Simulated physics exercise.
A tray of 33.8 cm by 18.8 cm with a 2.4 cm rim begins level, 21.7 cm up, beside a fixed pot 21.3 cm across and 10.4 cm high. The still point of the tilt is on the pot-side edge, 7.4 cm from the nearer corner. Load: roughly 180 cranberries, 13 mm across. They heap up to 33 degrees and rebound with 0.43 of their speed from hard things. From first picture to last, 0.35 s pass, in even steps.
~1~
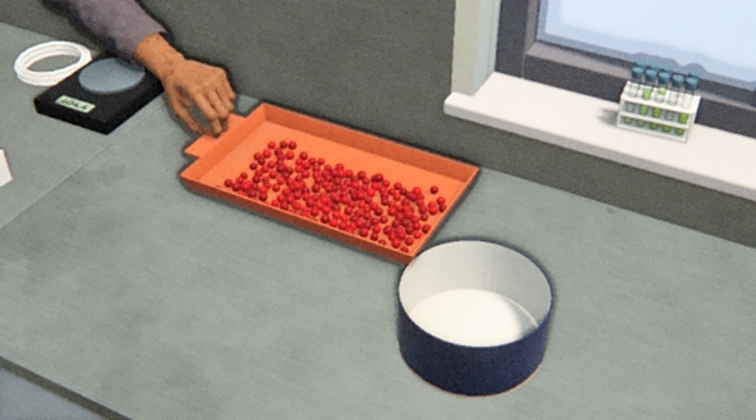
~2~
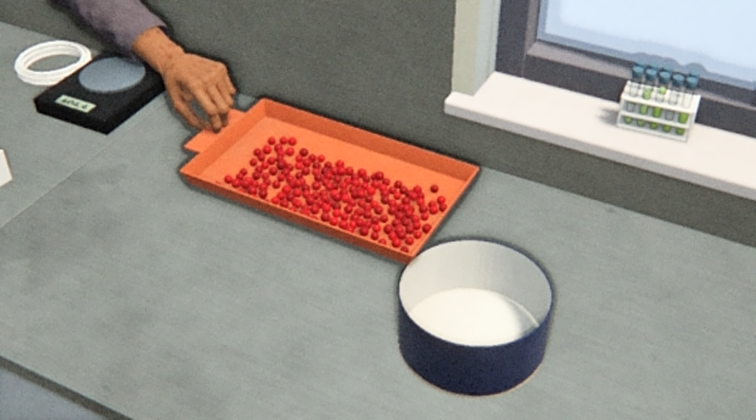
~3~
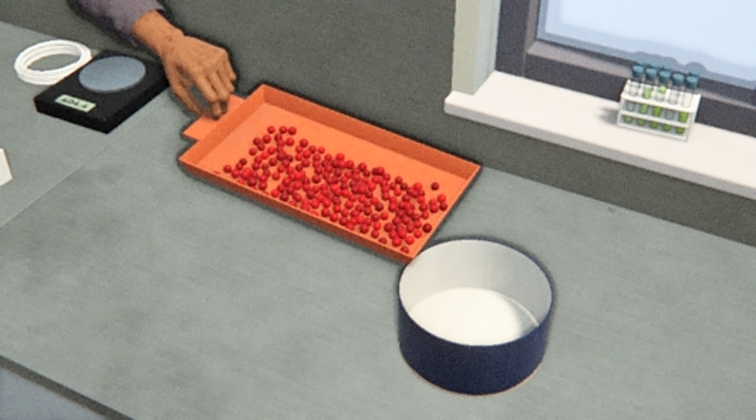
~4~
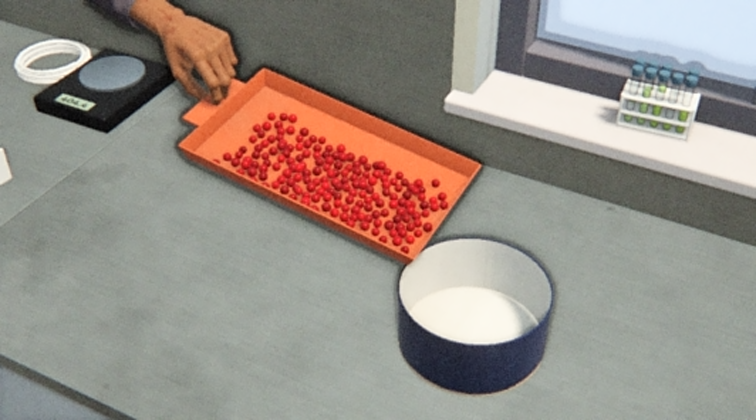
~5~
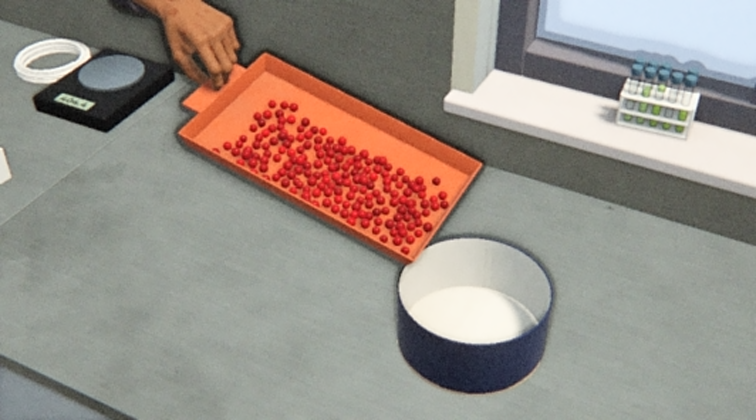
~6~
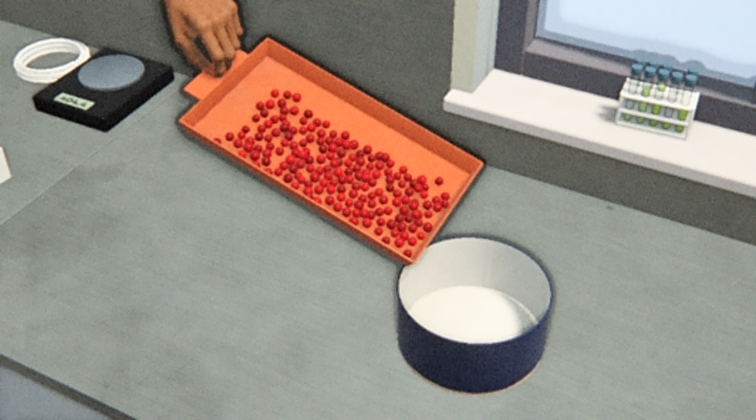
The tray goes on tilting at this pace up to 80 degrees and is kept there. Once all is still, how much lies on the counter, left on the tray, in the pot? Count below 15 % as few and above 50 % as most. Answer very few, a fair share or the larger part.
Counter: A fair share, tray: Very few, pot: The larger part.
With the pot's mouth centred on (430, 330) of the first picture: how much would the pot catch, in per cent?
Some 95 per cent.
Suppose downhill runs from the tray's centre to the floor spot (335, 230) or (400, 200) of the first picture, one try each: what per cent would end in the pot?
Some 5 and 90 per cent.
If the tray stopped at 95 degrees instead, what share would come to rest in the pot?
In that case some 60 per cent.
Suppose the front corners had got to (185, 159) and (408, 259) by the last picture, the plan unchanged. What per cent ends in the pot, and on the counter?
Pot 10, counter 90.
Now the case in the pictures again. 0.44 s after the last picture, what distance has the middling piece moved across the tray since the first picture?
Some 5 cm.
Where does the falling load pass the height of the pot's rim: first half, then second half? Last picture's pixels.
At about (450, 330), then at (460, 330).
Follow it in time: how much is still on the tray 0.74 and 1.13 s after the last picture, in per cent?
About 100, 50.
Then, 0.44 s after the last picture, tilt 48 degrees; the tray holds 100 %, the pot 0 %.
Then, 0.74 s after the last picture, tilt 68 degrees; the tray holds 100 %, the pot 0 %.
Then, 1.13 s after the last picture, tilt 80 degrees; the tray holds 50 %, the pot 15 %.
In the end, counter 40 %, tray 0 %, pot 55 %.
